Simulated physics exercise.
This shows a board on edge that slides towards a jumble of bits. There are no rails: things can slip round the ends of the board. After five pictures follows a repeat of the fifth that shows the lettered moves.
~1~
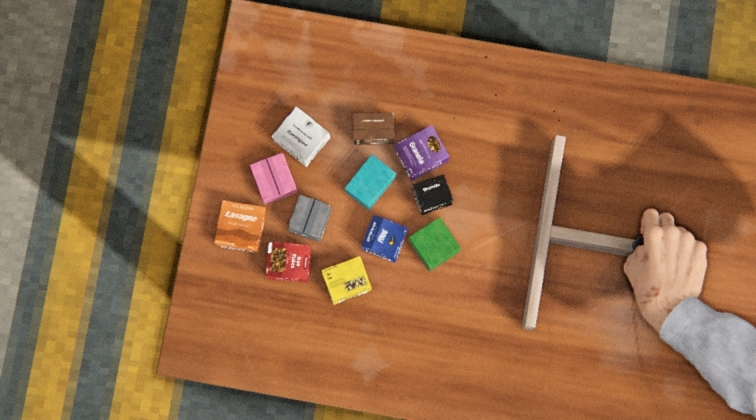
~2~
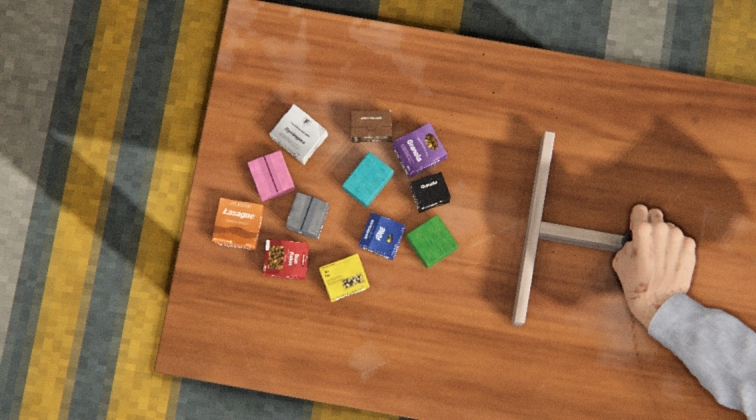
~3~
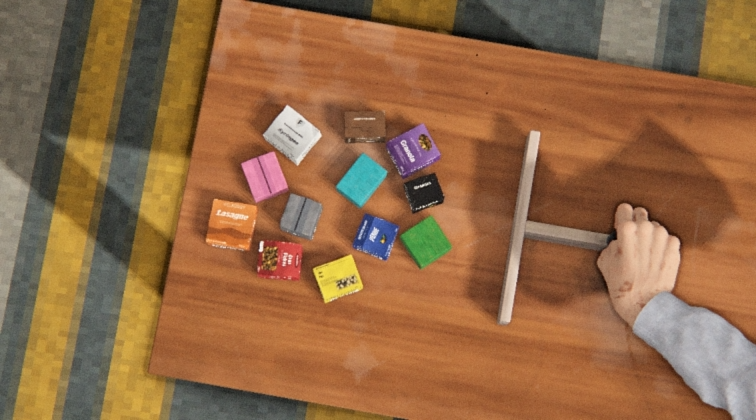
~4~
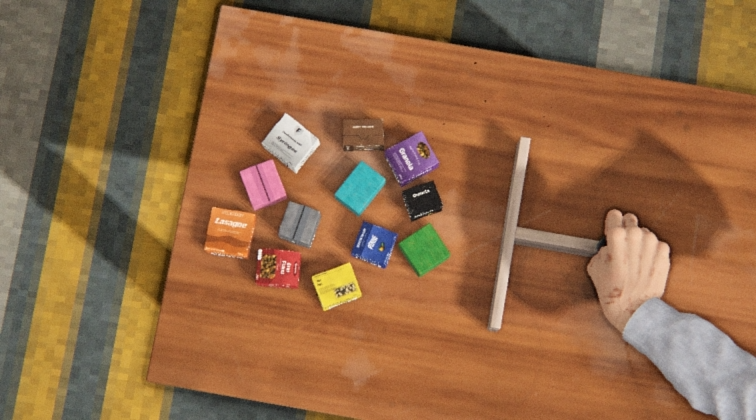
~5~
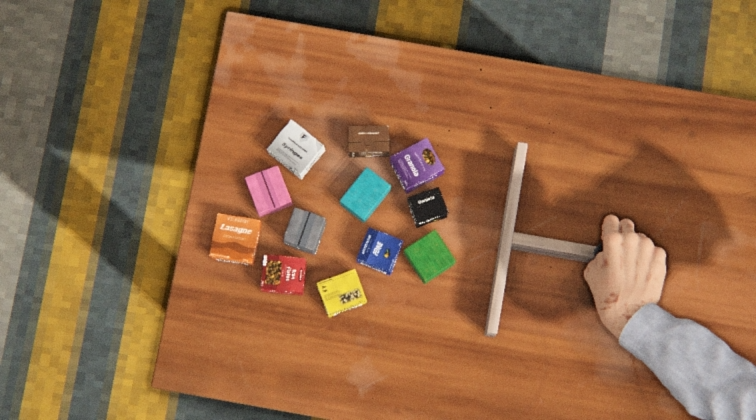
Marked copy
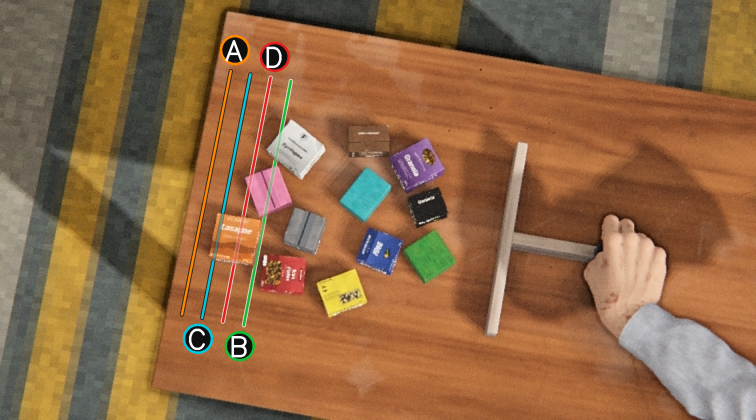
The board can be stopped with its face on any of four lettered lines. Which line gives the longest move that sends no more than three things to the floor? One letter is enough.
The farthest such stop is B.
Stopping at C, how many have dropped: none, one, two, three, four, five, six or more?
By then, six or more.
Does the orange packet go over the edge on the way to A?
Yes.
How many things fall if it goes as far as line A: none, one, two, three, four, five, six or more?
By then, six or more.
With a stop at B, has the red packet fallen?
No.
On the marked copy, A at (207, 191); B at (268, 201); C at (227, 194); D at (247, 198).
With B. Early on, board (422, 222); brown box (365, 137); purple packet (398, 161).
Further on, board (336, 207); orange packet (198, 243); grey box (235, 215).
At the end, board (270, 195); grey box over the edge; orange packet over the edge; three fallen.
As for the rest, A drops eleven; C drops seven; D drops five.
